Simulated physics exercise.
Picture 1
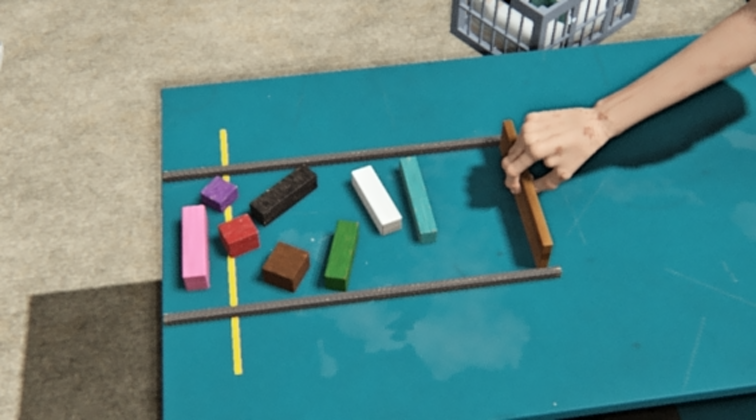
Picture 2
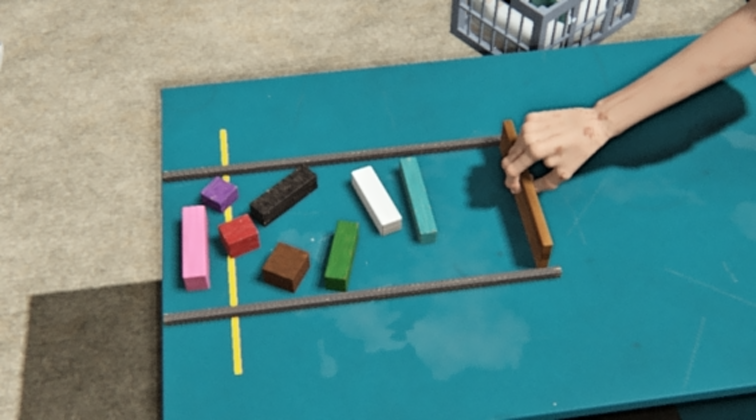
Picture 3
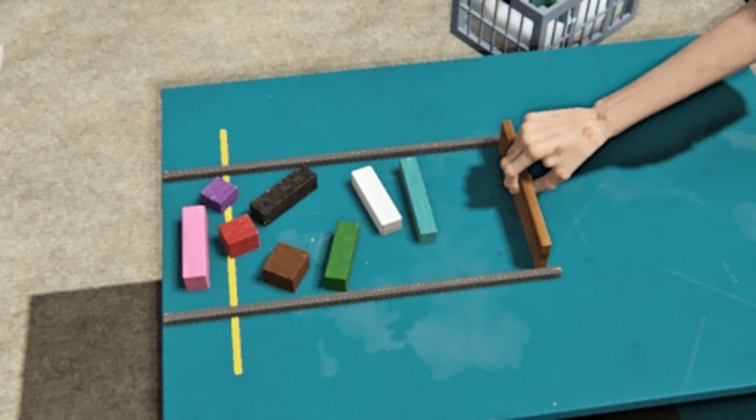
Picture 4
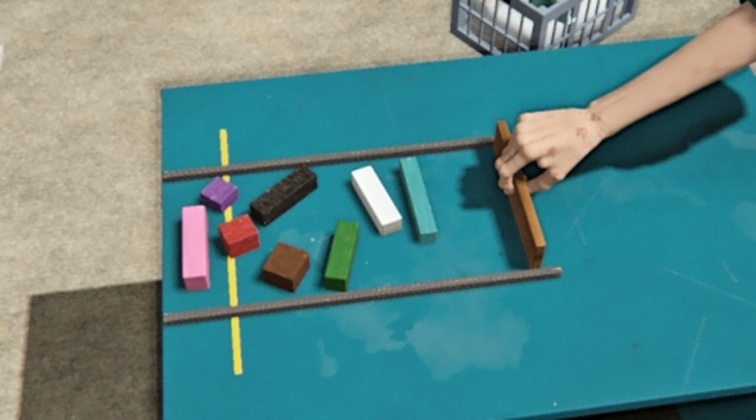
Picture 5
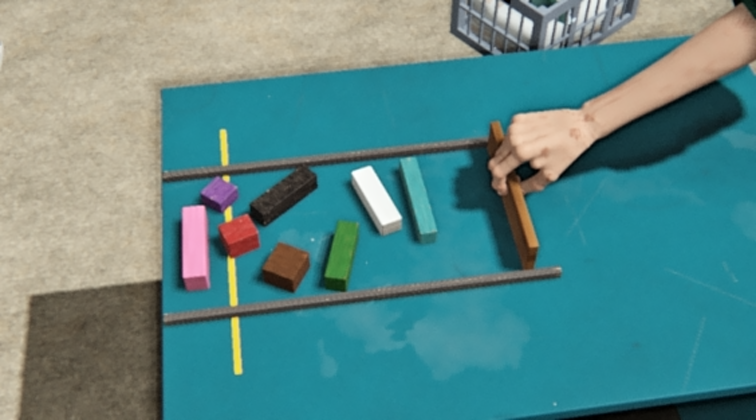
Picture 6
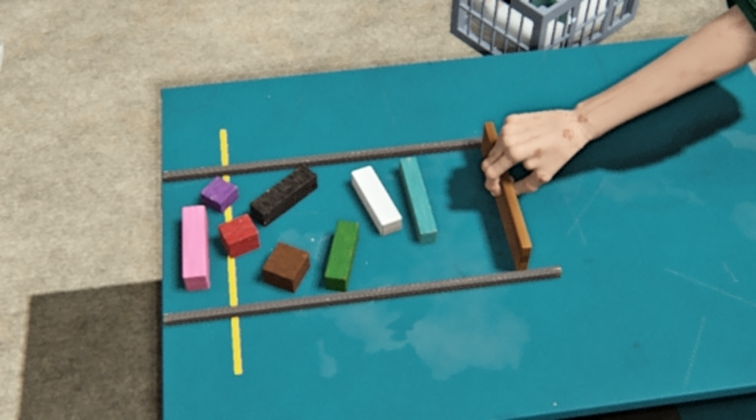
A hand slides a wooden board slightly left between two rails toward scattered colourful blocks.
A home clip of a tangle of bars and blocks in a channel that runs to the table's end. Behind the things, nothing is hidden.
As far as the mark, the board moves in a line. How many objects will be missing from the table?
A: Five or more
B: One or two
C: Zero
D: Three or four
One or two (B).
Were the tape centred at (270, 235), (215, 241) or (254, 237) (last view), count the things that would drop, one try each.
0, 3, 0.
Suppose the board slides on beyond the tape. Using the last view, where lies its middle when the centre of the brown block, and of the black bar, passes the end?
When the brown block crosses, the middle is near (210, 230); when the black bar crosses, near (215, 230).
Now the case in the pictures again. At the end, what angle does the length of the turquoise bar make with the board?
About 0°.
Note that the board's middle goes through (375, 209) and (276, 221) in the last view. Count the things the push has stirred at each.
At the first spot the count is 3, and at the second it is 8.
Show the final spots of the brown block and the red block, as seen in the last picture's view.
Going in order, first (182, 290) and next (171, 244).
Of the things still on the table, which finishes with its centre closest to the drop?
It's the red block.
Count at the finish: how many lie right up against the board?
At rest, 2 are in contact.
Early on, none off yet; pink stick at rest near (195, 248); purple block at rest near (220, 195); red block at rest near (239, 237).
Finally, the number that fall off is one or two; lost, purple block and pink stick.
